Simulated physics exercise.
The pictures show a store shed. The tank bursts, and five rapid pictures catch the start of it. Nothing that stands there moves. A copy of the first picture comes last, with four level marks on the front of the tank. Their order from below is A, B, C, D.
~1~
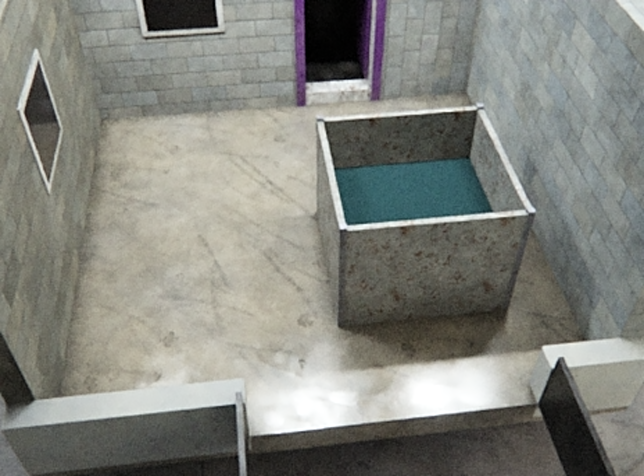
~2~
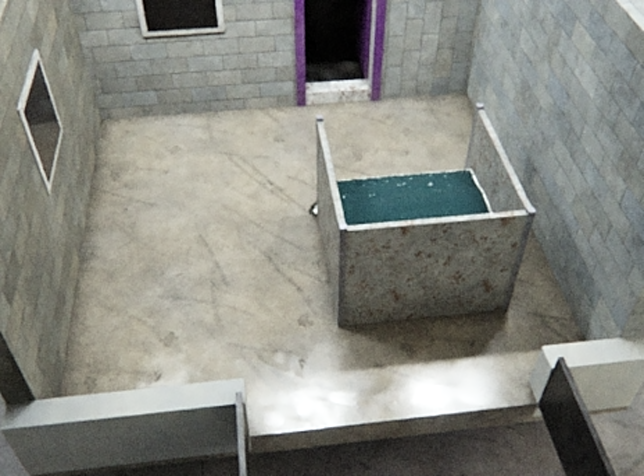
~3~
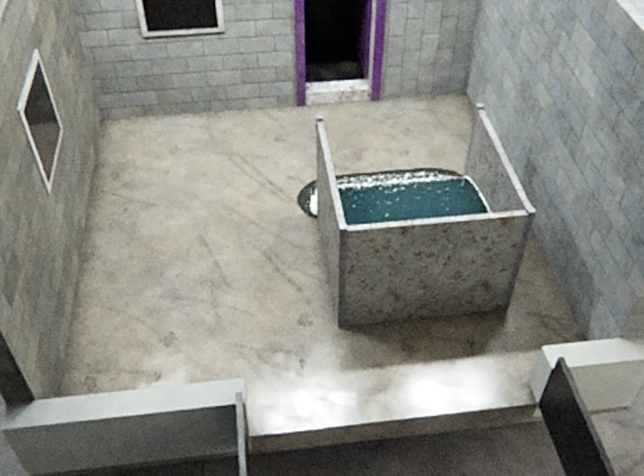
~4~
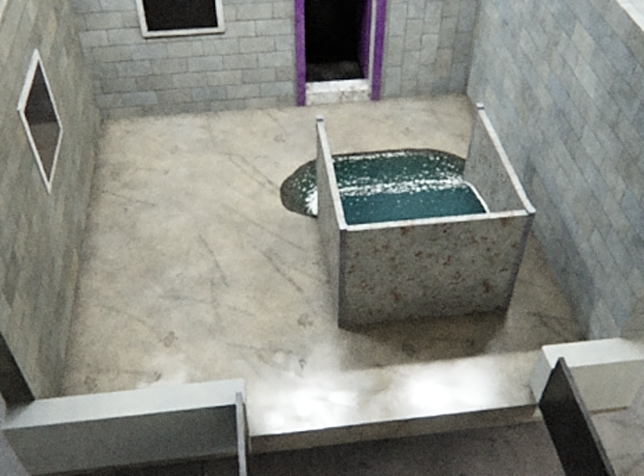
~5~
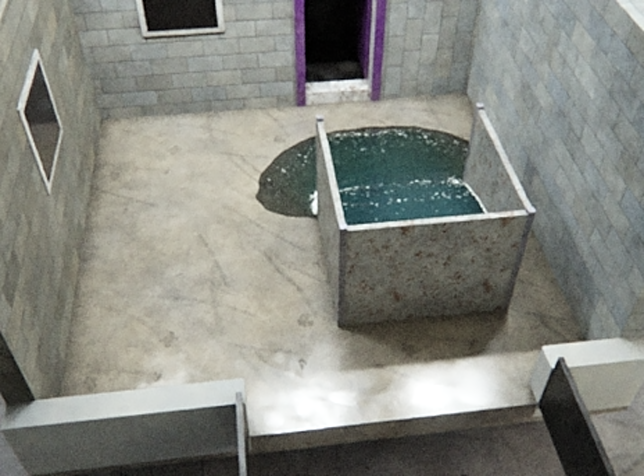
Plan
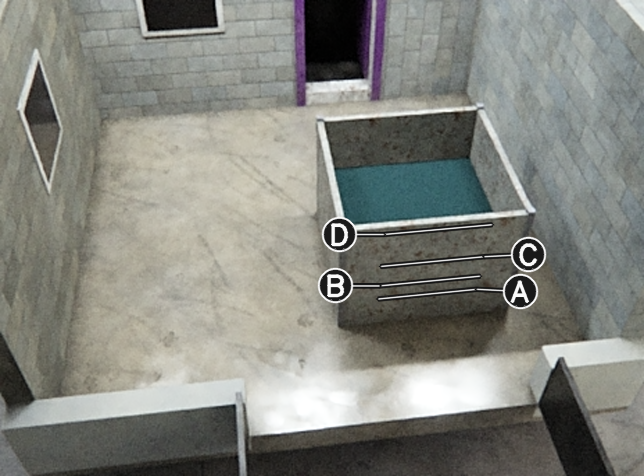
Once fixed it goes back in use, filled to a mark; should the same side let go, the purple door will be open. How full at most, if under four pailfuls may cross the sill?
Go for A.
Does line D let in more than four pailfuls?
Yes.
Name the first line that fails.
B.
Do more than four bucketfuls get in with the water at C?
Yes.
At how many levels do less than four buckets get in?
One of the four.
On the marked copy, A at (427, 294); B at (430, 281); C at (433, 261); D at (438, 229); from the bottom up A, B, C, D.
Choosing A, a bucket or two gets in.
Choosing B, about 10 bucketfuls get in.
Choosing C, dozens of bucketfuls pour in.
Choosing D, dozens of bucketfuls pour in.
